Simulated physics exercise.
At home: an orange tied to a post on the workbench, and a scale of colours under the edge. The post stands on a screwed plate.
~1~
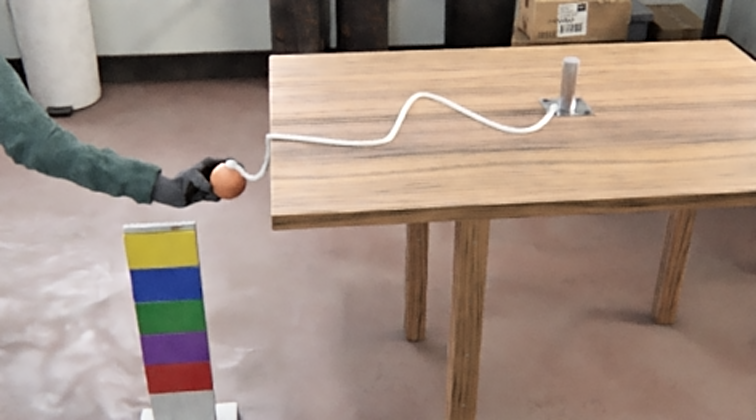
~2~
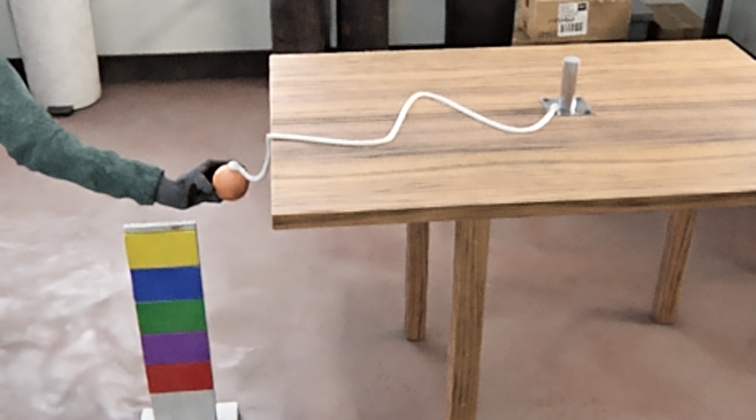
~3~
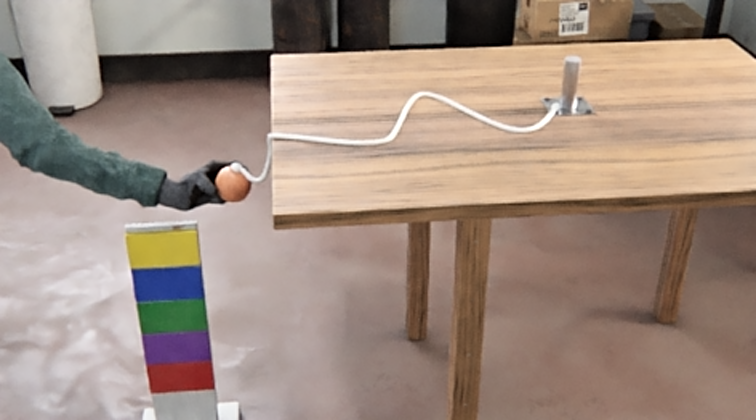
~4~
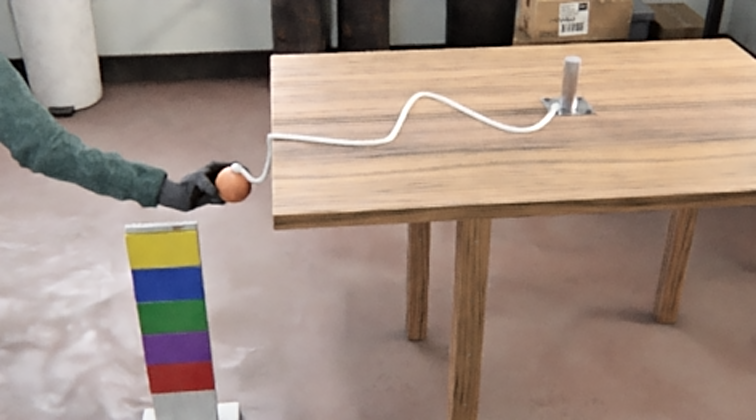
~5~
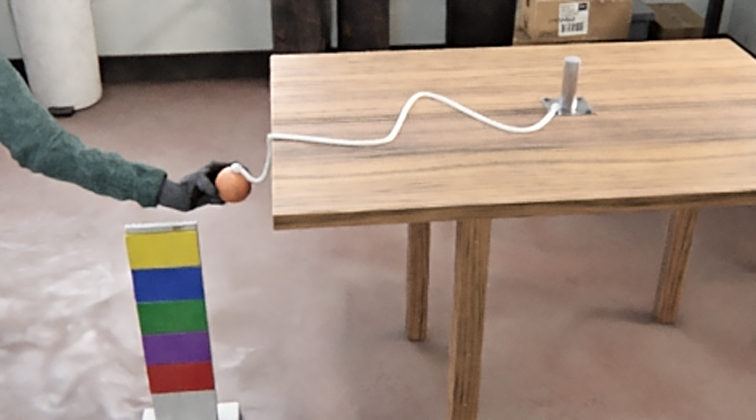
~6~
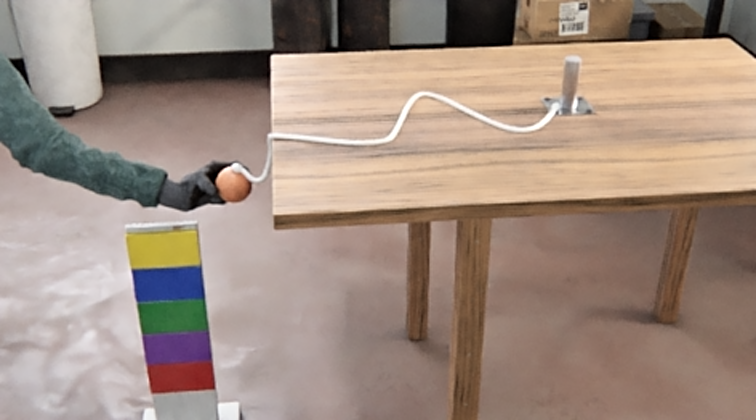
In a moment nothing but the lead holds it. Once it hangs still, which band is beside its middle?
Its centre hangs level with the purple band.
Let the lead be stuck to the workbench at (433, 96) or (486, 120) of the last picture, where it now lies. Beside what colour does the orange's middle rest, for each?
Taking them in turn: Blue; green.
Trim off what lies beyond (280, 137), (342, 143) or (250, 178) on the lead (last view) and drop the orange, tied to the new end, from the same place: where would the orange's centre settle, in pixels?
In that order: (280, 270), (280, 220) and (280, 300).
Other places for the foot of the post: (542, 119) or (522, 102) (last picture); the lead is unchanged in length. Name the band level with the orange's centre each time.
One after the other, red; red.
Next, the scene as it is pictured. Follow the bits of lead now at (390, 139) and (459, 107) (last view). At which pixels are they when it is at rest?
About (274, 163), and the other about (405, 117).
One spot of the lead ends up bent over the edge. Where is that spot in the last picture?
It lies at about (399, 125).
Soon after, orange near (301, 321); level with purple.
After that, orange near (277, 340); level with purple.
In the end, orange near (287, 337); level with purple. Its middle rests at the purple band.
